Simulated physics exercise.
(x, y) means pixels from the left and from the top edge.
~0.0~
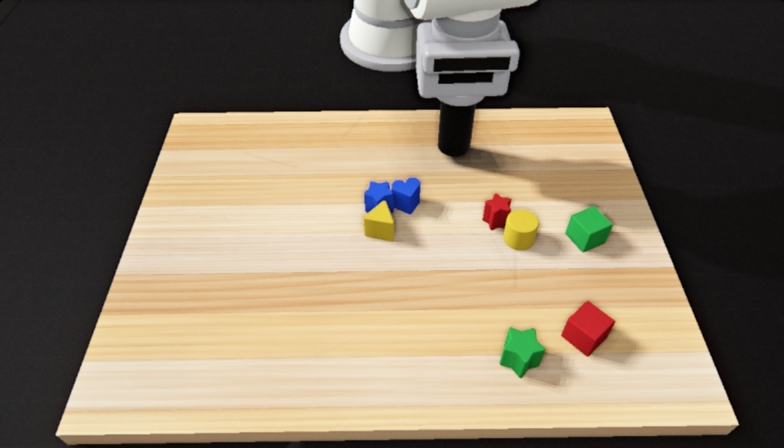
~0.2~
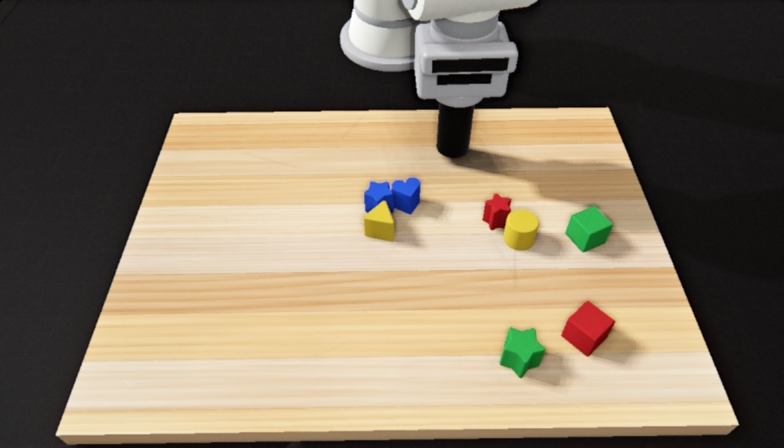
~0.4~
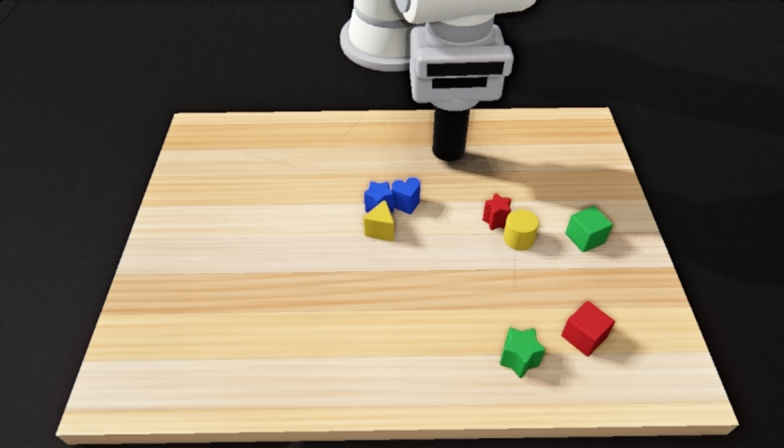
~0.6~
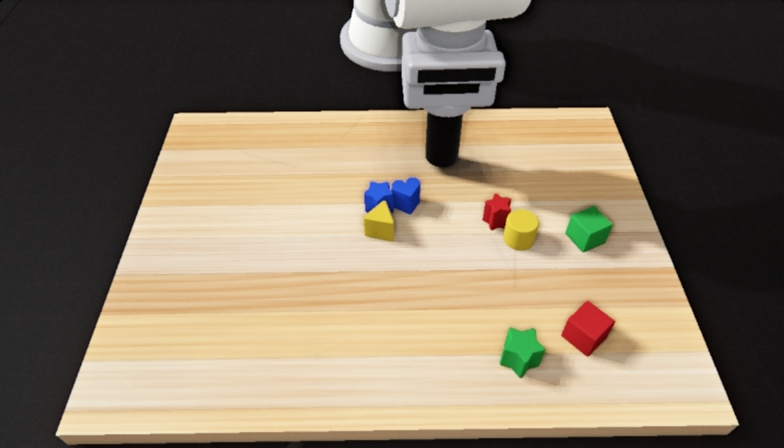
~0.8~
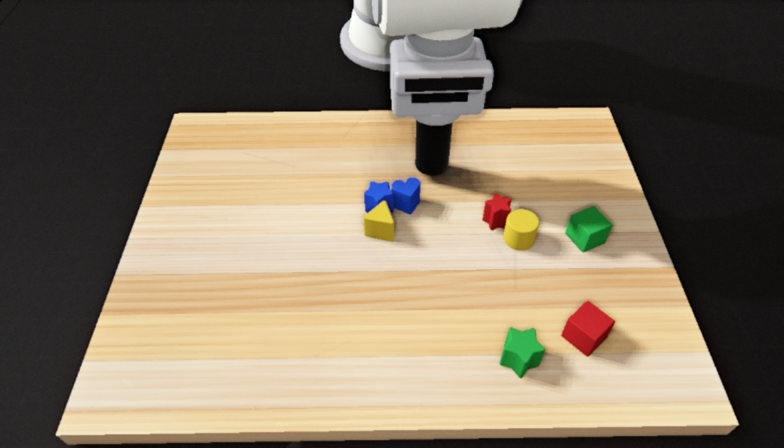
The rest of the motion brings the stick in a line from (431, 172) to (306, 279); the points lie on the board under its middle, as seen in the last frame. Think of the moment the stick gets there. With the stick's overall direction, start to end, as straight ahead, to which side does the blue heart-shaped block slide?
Sideways, to the left.
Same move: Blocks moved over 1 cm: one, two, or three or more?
It moves three or more blocks.
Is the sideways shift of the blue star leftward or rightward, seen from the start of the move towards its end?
That block drifts right.
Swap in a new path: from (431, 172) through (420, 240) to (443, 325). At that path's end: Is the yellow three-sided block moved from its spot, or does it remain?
Moved off its spot.
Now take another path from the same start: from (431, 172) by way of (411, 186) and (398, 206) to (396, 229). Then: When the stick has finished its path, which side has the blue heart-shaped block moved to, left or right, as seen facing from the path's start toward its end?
It moves over to the left.
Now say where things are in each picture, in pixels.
In the first picture, tip of the stick at (454, 146), middles of tops, blue star at (379, 190), yellow three-sided block at (380, 213), blue heart-shaped block at (407, 185).
In the second picture, stick at (453, 147), nothing pushed.
In the third picture, stick at (449, 151), nothing pushed.
In the fourth picture, stick at (442, 156), nothing pushed.
In the fifth picture, stick at (432, 164), blue star at (379, 190), yellow three-sided block at (380, 213), blue heart-shaped block at (407, 185).
The first path, step by step. One third of the way, stick at (392, 197); blue star at (362, 198), turned 40° clockwise; yellow three-sided block at (376, 220), turned 35° anticlockwise; blue heart-shaped block at (398, 206).
Two thirds of the way, stick at (350, 233); blue star at (319, 214), turned 105° clockwise; yellow three-sided block at (365, 240), turned 115° anticlockwise; blue heart-shaped block at (395, 216), turned 40° anticlockwise.
At the end, stick at (305, 272); blue star at (313, 216), turned 135° clockwise; yellow three-sided block at (363, 244), turned 140° anticlockwise; blue heart-shaped block at (395, 216), turned 40° anticlockwise.
